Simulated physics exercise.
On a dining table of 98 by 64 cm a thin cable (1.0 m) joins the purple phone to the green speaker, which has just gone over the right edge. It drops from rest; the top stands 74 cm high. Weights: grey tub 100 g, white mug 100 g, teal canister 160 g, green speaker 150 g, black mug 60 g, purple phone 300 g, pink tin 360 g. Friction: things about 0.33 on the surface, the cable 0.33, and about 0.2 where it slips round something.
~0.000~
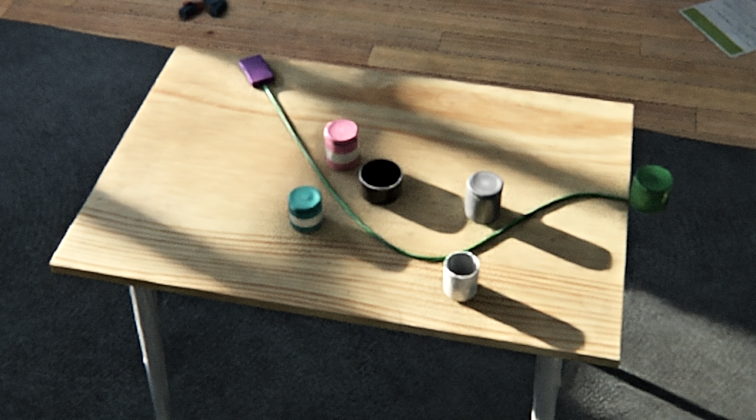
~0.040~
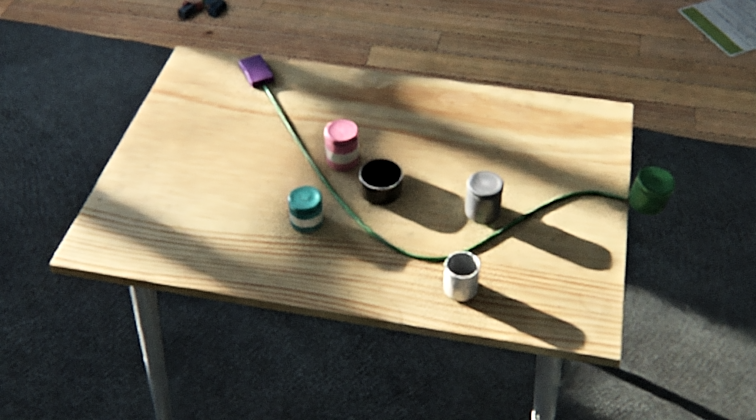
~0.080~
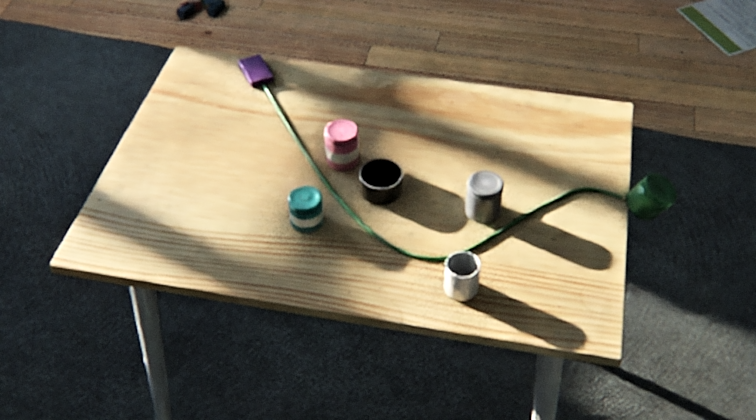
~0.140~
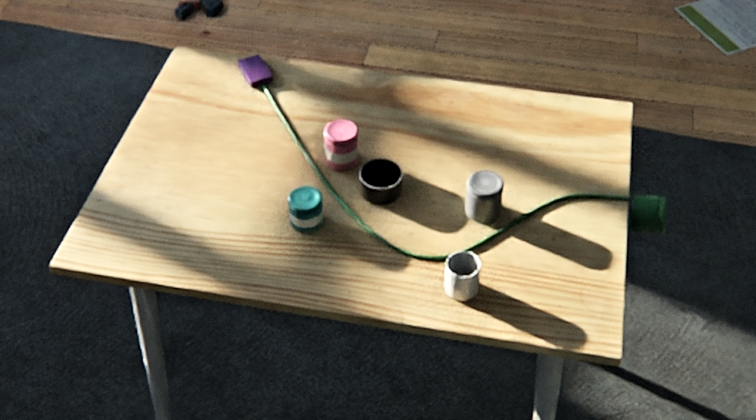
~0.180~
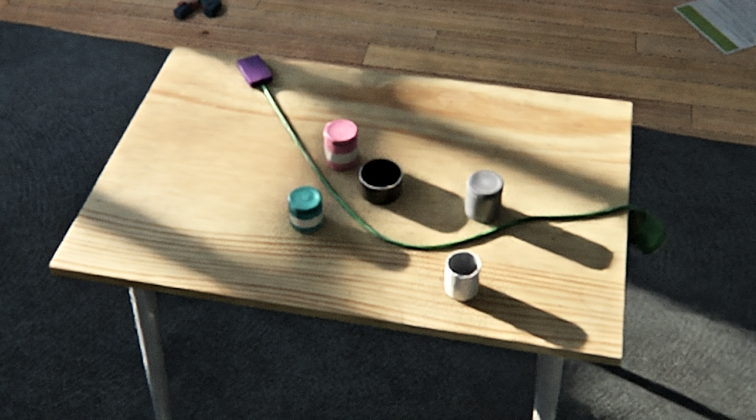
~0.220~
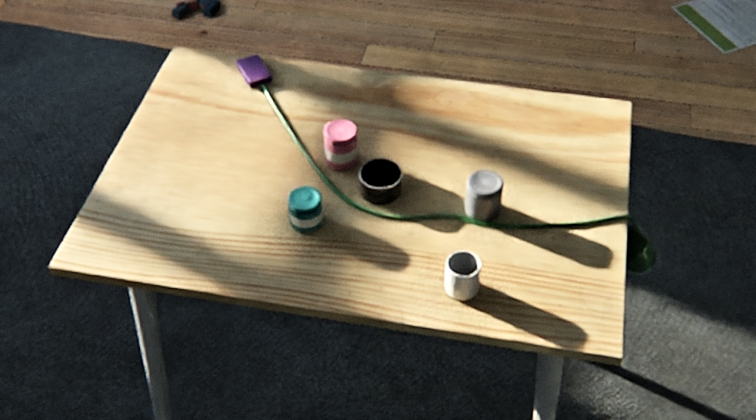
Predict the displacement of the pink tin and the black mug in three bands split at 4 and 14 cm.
Result: Pink tin hardly moves, black mug travels a long way.
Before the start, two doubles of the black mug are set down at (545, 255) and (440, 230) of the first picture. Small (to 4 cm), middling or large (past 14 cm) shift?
In that order: Small, large.
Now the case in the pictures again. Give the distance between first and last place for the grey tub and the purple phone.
Grey tub 6 cm, purple phone 4 cm.
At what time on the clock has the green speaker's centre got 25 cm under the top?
About: Never.
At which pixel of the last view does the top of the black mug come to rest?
At about (439, 105).
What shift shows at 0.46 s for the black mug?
About: Black mug 20 cm.
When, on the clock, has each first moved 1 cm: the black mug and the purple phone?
About: Black mug 0.26 s, purple phone 0.30 s.
By 0.5 s, the cable's tail end at (269, 92); black mug 18 cm off its start, green speaker over the edge, grey tub 5 cm off its start.
By 0.7 s, the cable's tail end at (270, 93); black mug 22 cm off its start, green speaker over the edge, grey tub 6 cm off its start.
By 1.0 s, the cable's tail end at (271, 95); black mug 22 cm off its start at (439, 105), grey tub 6 cm off its start at (494, 161), purple phone 4 cm off its start at (262, 78).
By 1.2 s, the cable's tail end at (272, 95); black mug 22 cm off its start, grey tub 6 cm off its start, purple phone 4 cm off its start.
By 2.4 s, the cable's tail end at (272, 95); black mug 22 cm off its start at (439, 105), pink tin 0 cm off its start at (341, 130), green speaker over the edge, grey tub 6 cm off its start at (494, 161).
